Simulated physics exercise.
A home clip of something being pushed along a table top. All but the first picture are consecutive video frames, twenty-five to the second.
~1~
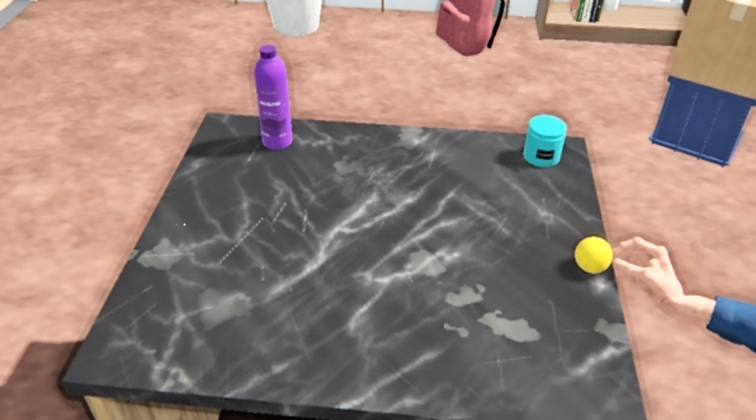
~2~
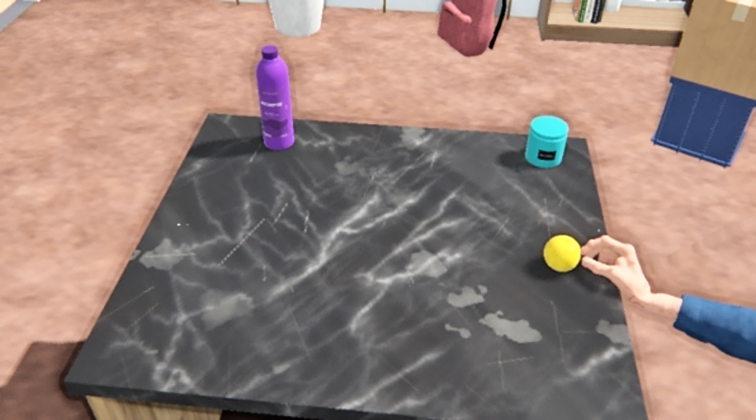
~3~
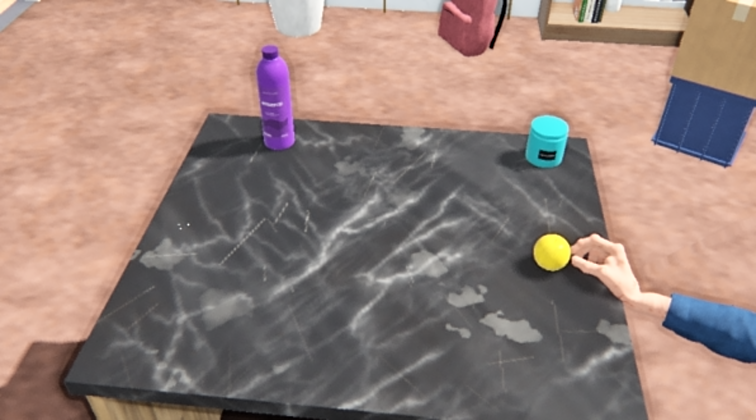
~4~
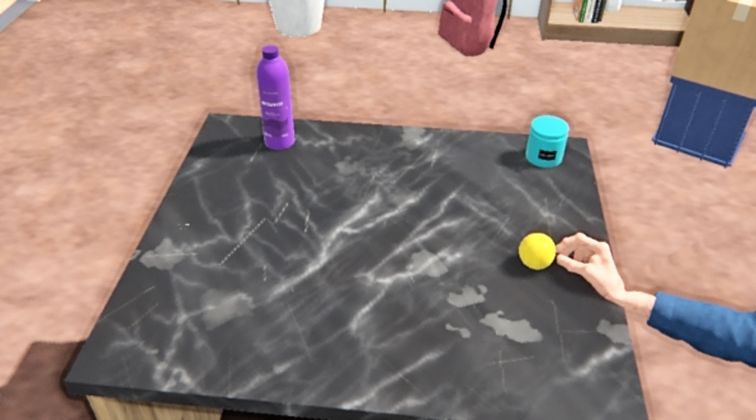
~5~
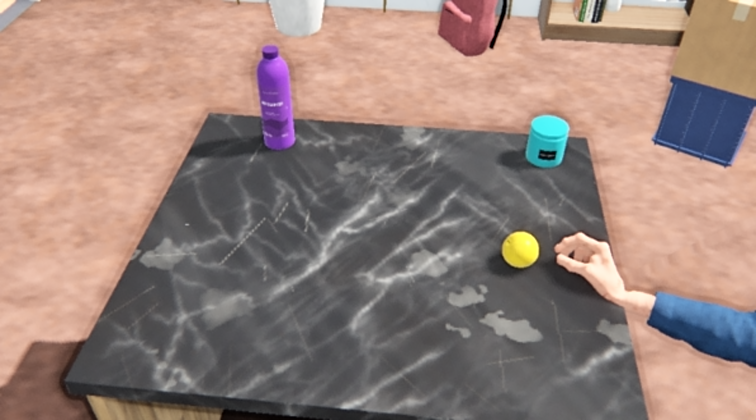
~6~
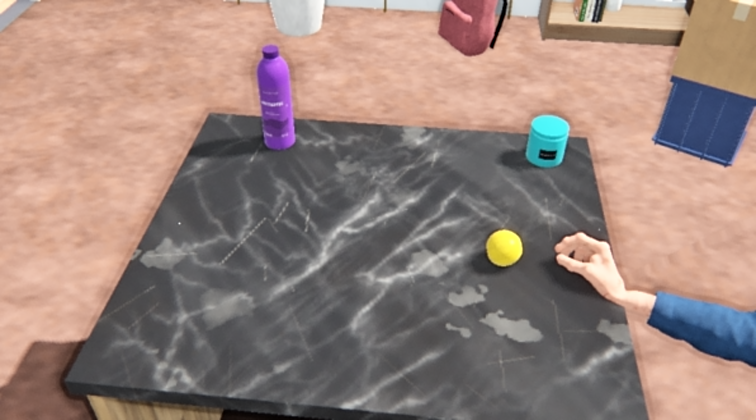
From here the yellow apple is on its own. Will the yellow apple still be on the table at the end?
The yellow apple falls off the table.
Then, 0.30 s past the last view, yellow apple displaced well along near (383, 239).
Then, 0.70 s past the last view, yellow apple displaced well along near (235, 228).
Then, 1.10 s past the last view, yellow apple now off the table.
Then, 1.30 s past the last view, things are still on the move.
Finally, off the table, yellow apple.
